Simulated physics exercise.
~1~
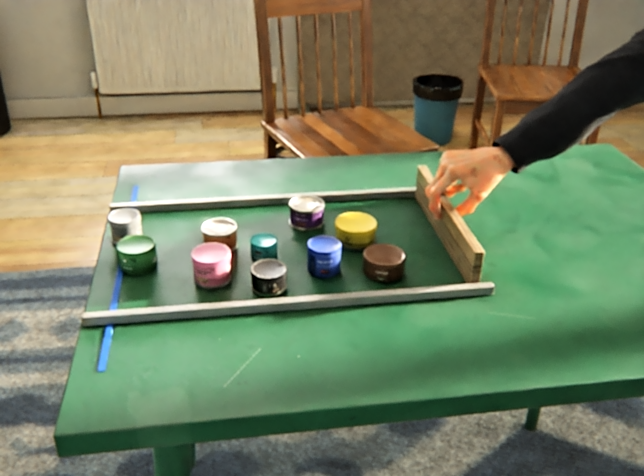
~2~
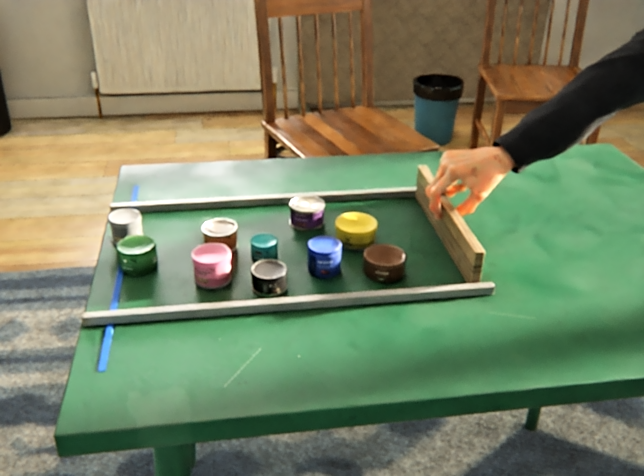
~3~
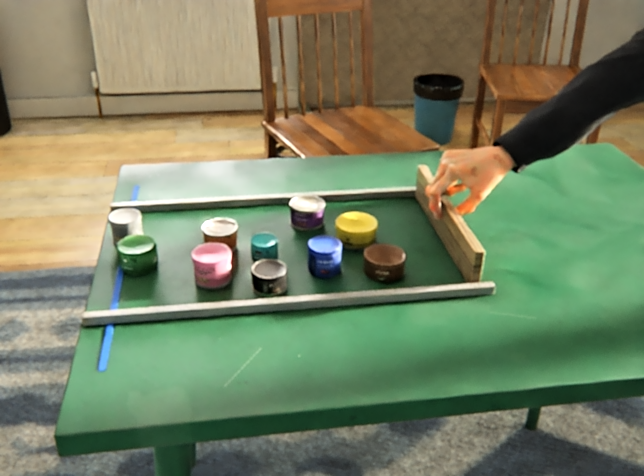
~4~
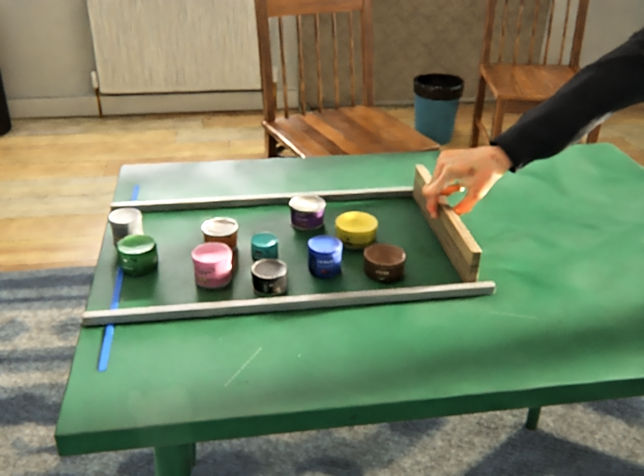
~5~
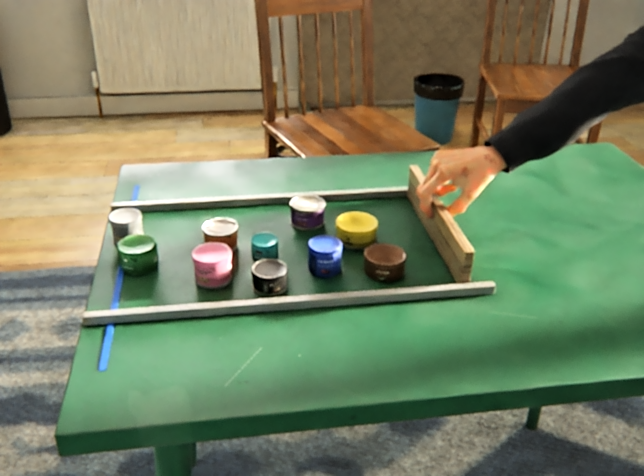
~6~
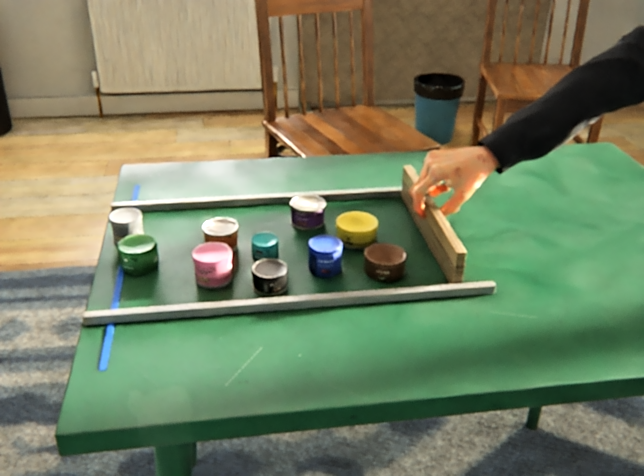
The clip opens on ten small lidded pots scattered between two rails on a green table, a hand gripping a wooden board at the right. The board stays almost still at first, then the hand slides it slightly left toward the pots, which stay in place beside the blue tape.
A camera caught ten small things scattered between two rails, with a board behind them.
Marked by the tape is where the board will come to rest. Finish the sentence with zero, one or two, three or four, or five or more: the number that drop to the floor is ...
The number that drop to the floor is five or more.
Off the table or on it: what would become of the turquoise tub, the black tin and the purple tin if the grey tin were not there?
Turquoise tub: Over the edge. Black tin: Over the edge. Purple tin: Still there.
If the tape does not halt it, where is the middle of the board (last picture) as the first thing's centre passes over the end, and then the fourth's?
For the first, roughly (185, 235); for the next, roughly (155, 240).
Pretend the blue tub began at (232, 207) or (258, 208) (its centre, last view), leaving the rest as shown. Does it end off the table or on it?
Taking them in order, it stays put and then it stays put.
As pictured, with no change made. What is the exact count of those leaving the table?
7.
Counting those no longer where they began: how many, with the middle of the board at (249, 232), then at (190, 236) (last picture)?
8 by the first point, 10 by the second.
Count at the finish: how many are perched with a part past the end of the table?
The count is 3.
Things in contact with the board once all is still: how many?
It's 3 of them.
Early on, none off yet; grey tin at rest near (127, 227); green tub at rest near (139, 254); pink tin at rest near (213, 265).
A while later, none off yet; grey tin at rest near (127, 227); green tub at rest near (139, 254); pink tin travelled a little near (193, 268).
Further along, none off yet; grey tin leaning a little near (88, 231); green tub travelled about its own width near (90, 258); pink tin travelled well along near (105, 272).
Finally, the number that fall off is five or more; lost, blue tub, black tin, turquoise tub, orange pot, pink tin, green tub and grey tin.
